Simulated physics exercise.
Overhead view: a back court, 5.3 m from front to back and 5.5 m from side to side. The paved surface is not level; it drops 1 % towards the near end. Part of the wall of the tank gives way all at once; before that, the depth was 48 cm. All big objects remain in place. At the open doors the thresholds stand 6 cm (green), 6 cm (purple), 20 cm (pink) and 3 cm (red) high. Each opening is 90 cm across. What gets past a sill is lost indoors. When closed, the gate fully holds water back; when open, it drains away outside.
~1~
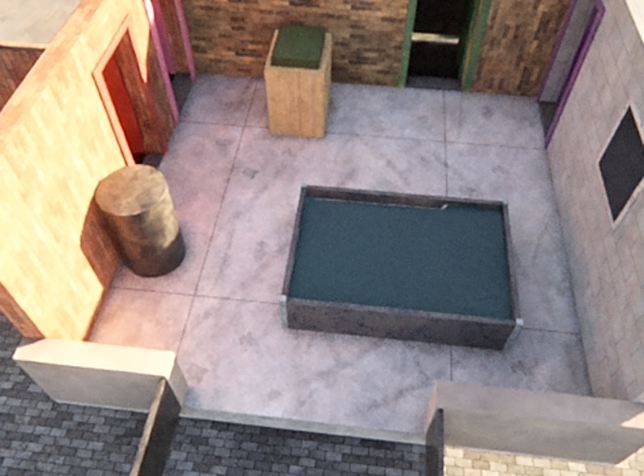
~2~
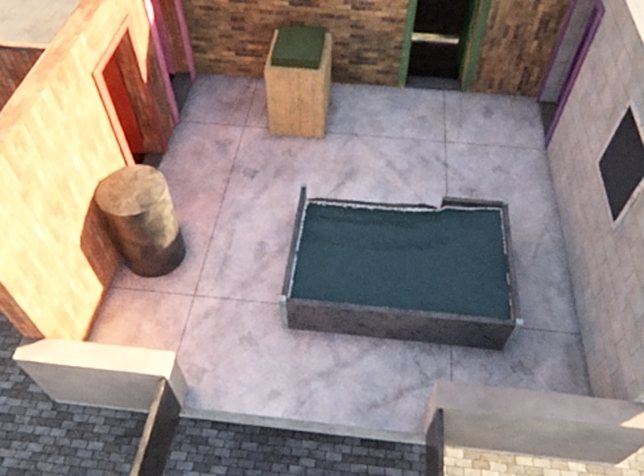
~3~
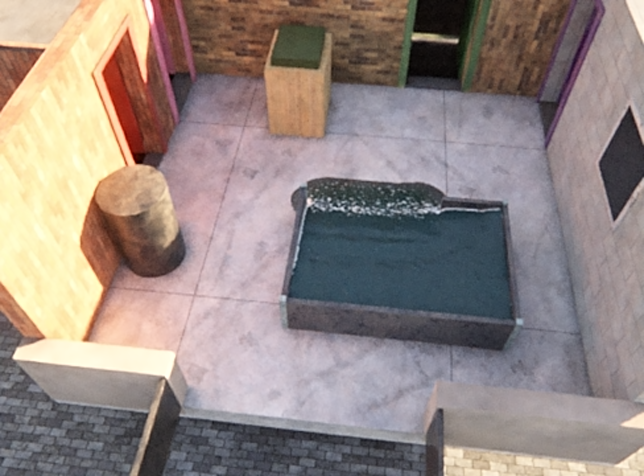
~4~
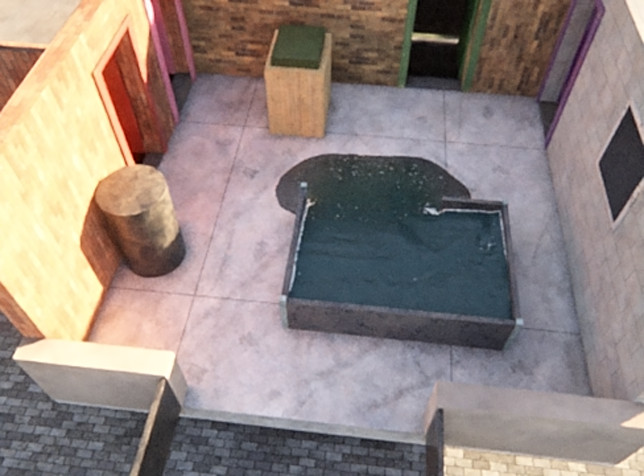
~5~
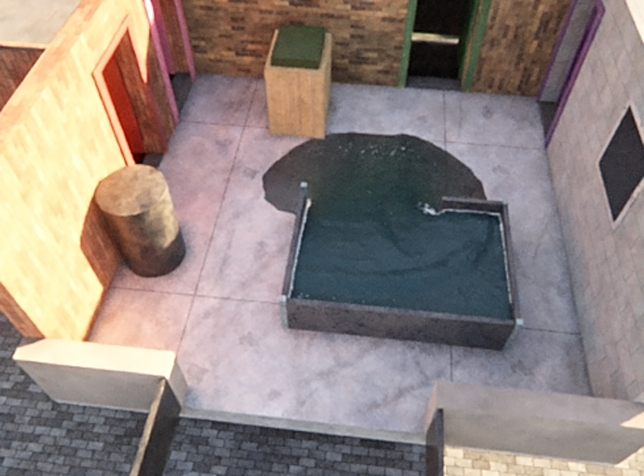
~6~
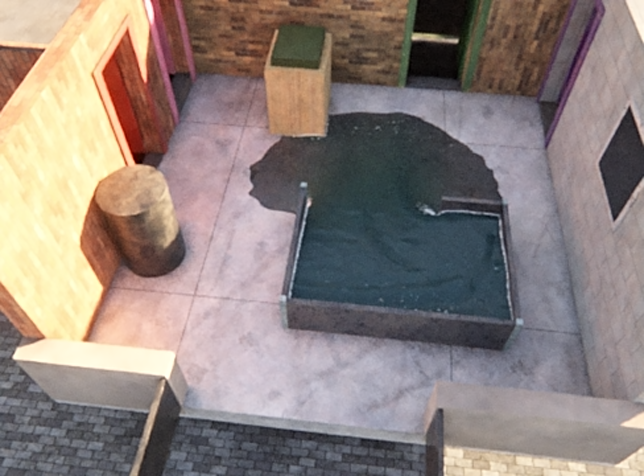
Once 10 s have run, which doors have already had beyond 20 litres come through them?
After 10 s: The green door already has; the purple door already has; the pink door has not yet; the red door already has.
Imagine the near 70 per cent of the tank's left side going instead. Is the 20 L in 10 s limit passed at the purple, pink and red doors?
Then it goes purple fine, pink fine, red too high.
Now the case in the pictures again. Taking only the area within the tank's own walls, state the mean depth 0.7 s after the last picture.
About 29 centimetres on average.
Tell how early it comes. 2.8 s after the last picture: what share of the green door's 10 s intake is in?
Share by then: ~ 80 %.
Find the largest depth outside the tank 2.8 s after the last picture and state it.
Peak depth: Approx. 22 cm.
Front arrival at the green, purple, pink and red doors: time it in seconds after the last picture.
Green: 0.3 s; purple: 1.2 s; pink: 1.3 s; red: 1.6 s.
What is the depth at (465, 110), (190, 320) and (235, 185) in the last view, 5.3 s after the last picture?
Around 8 cm, 0 cm and 5 cm.
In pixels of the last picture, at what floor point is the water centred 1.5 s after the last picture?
The water's centre is around (372, 196).
Then, 0.7 s after the last picture water covers 30 % of the floor and is deepest (32 cm) near (350, 86); green door 5 cm at the sill, 7 L in, purple door not reached, pink door not reached, red door not reached.
Then, 1.5 s after the last picture water covers 45 % of the floor and is deepest (29 cm) near (350, 86); green door 19 cm at the sill, 57 L in, purple door 4 cm at the sill, 0 L in, pink door 7 cm at the sill, 0 L in, red door not reached.
Then, 2.8 s after the last picture water covers 50 % of the floor and is deepest (22 cm) near (197, 75); green door 13 cm at the sill, 120 L in, purple door 16 cm at the sill, 22 L in, pink door 17 cm at the sill, 0 L in, red door 9 cm at the sill, 24 L in.
Then, 5.3 s after the last picture water covers 75 % of the floor and is deepest (17 cm) near (148, 230); green door 8 cm at the sill, 147 L in, purple door 12 cm at the sill, 115 L in, pink door 9 cm at the sill, 0 L in, red door 7 cm at the sill, 72 L in.
Then, 9.3 s after the last picture water covers 95 % of the floor and is deepest (10 cm) near (572, 427); green door 5 cm at the sill, 151 L in, purple door 5 cm at the sill, 141 L in, pink door 4 cm at the sill, 0 L in, red door 6 cm at the sill, 101 L in.
